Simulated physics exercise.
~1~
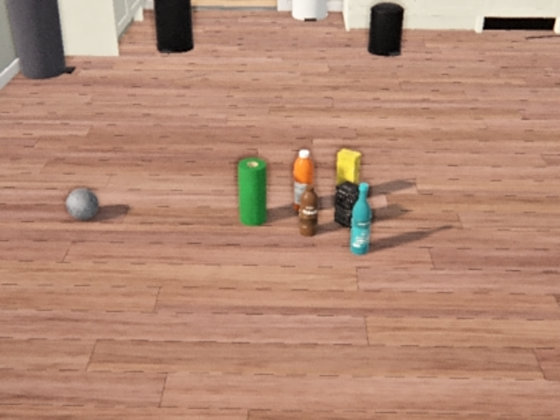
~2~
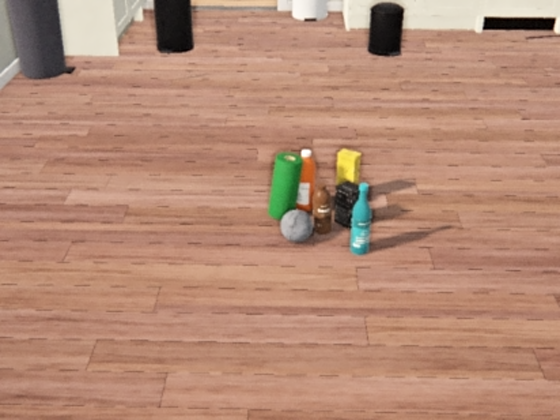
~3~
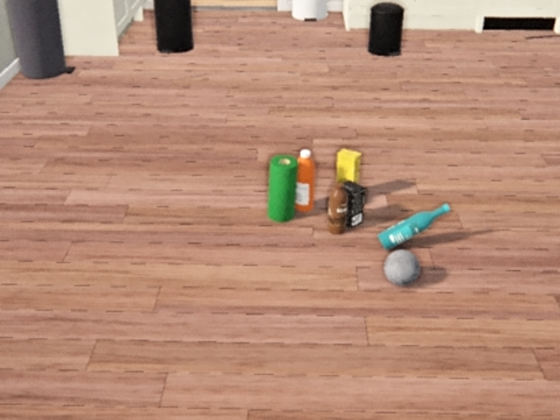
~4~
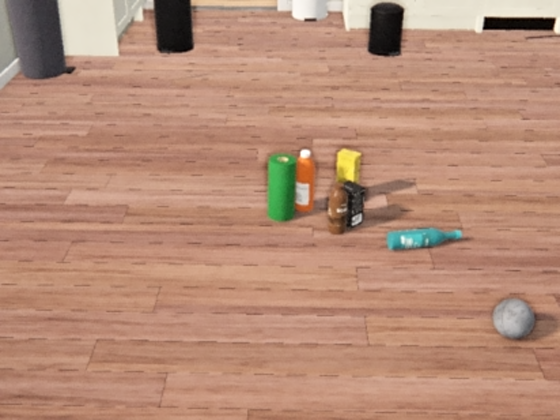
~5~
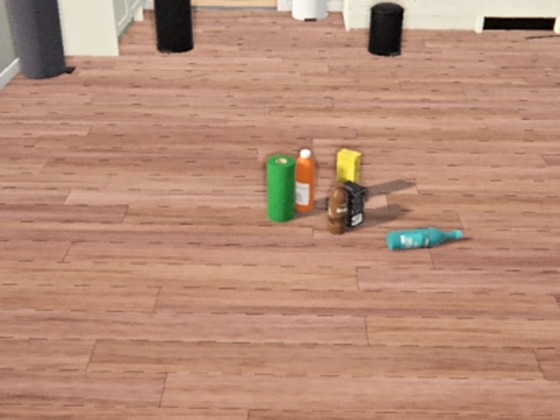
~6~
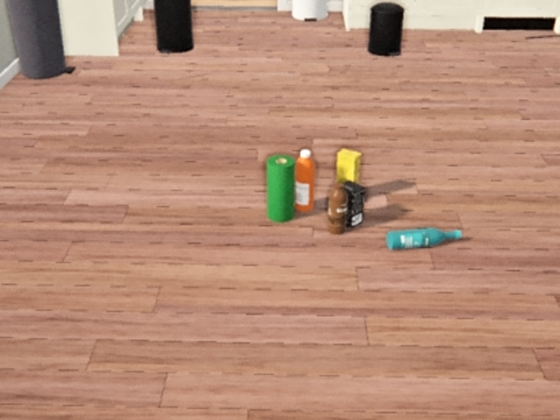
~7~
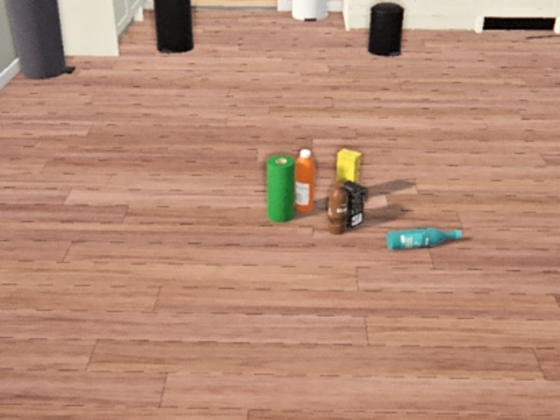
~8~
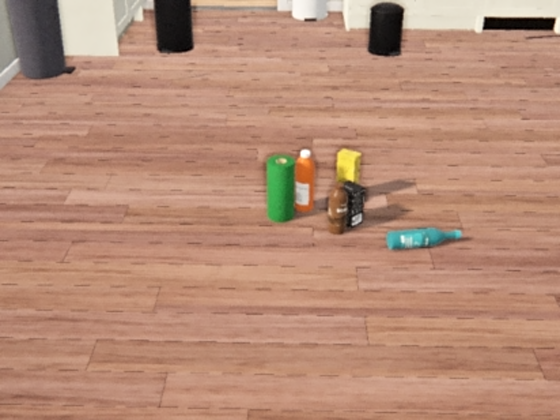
Grey ball rolling right across a wooden floor, nudging a green roll and brown bottle, then toppling a turquoise bottle and leaving view.
